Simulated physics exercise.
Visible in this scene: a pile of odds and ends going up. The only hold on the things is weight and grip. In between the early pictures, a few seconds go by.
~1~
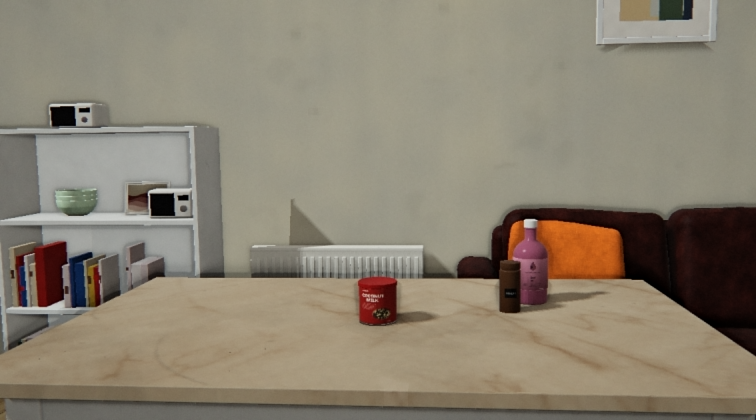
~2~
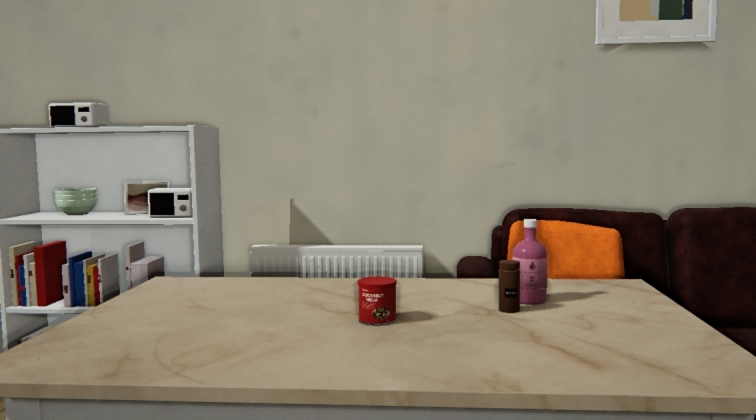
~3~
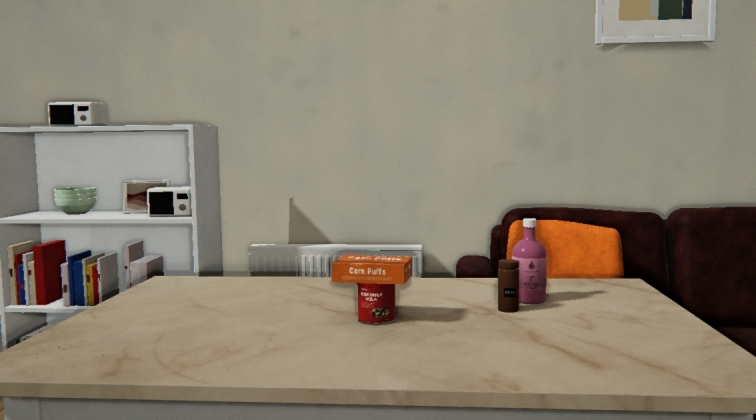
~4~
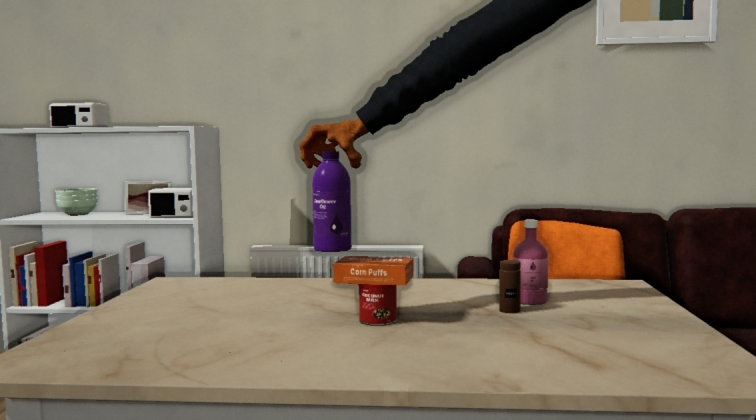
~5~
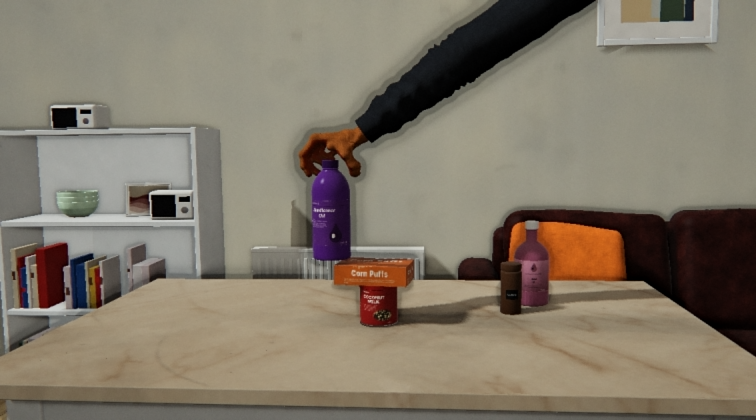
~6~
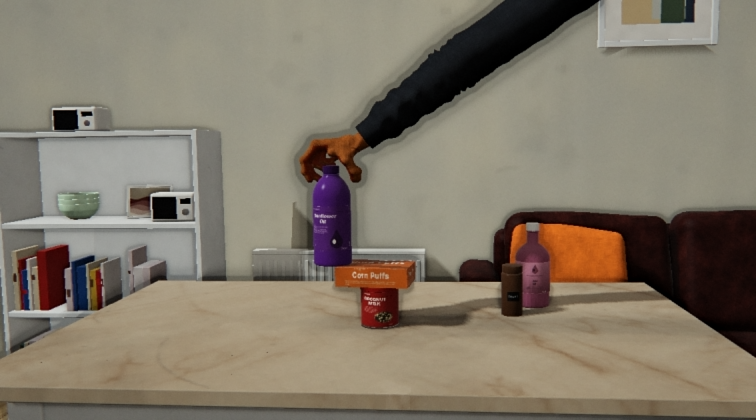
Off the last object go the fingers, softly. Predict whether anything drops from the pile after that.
The pile does not stand firm.
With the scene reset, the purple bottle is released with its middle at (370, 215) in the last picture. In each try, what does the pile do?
Result: Pile standing.
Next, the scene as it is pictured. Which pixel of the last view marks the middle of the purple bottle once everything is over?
It finishes at about (253, 305).
Then, 0.40 s later than the last frame, purple bottle now fallen; orange packet tilted by 59°.
Then, 0.50 s later than the last frame, orange packet on its side.
When it is over, fallen, purple bottle and orange packet; the other 3 as before. End places, in pixels of the last picture, purple bottle near (253, 305). The pile loses its balance.
